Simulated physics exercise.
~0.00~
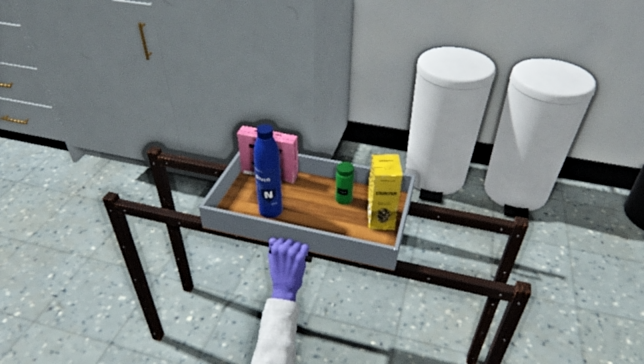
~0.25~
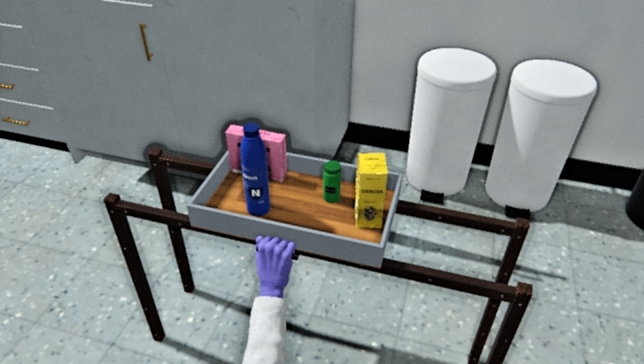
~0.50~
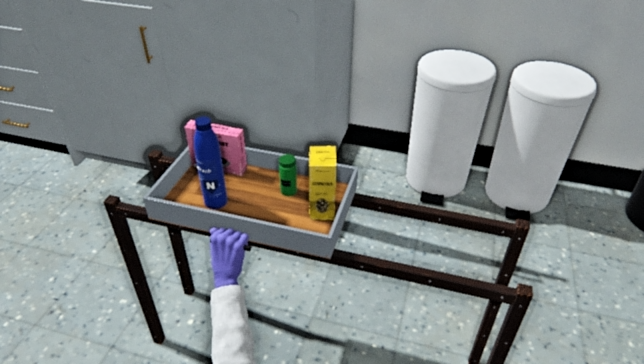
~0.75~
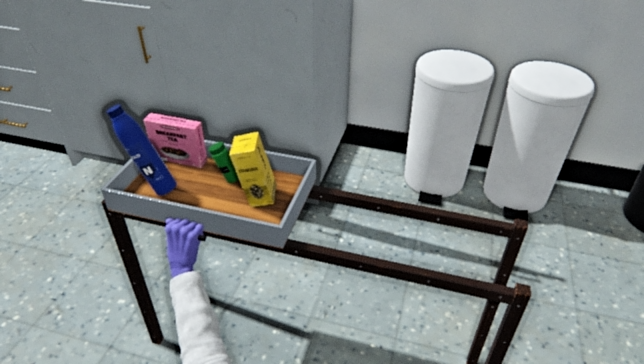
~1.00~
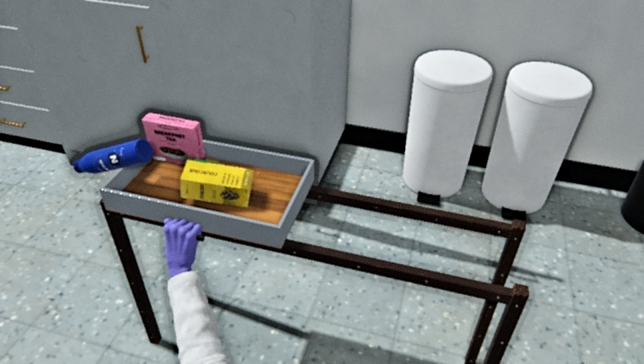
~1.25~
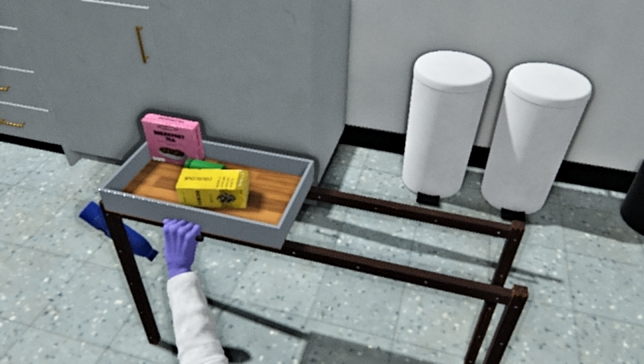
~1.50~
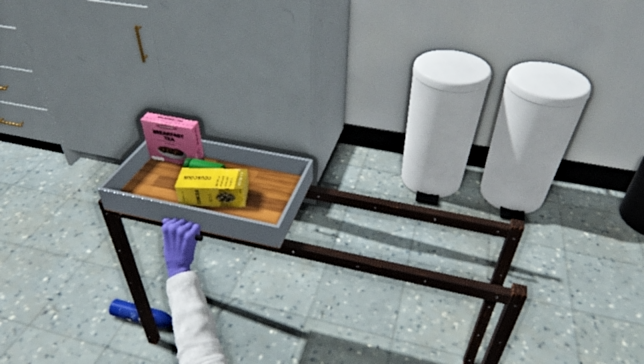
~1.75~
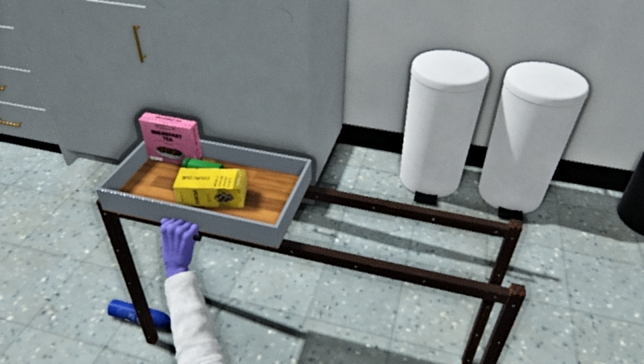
A tray pulled left by a gloved hand stops, toppling three items, one onto the floor.
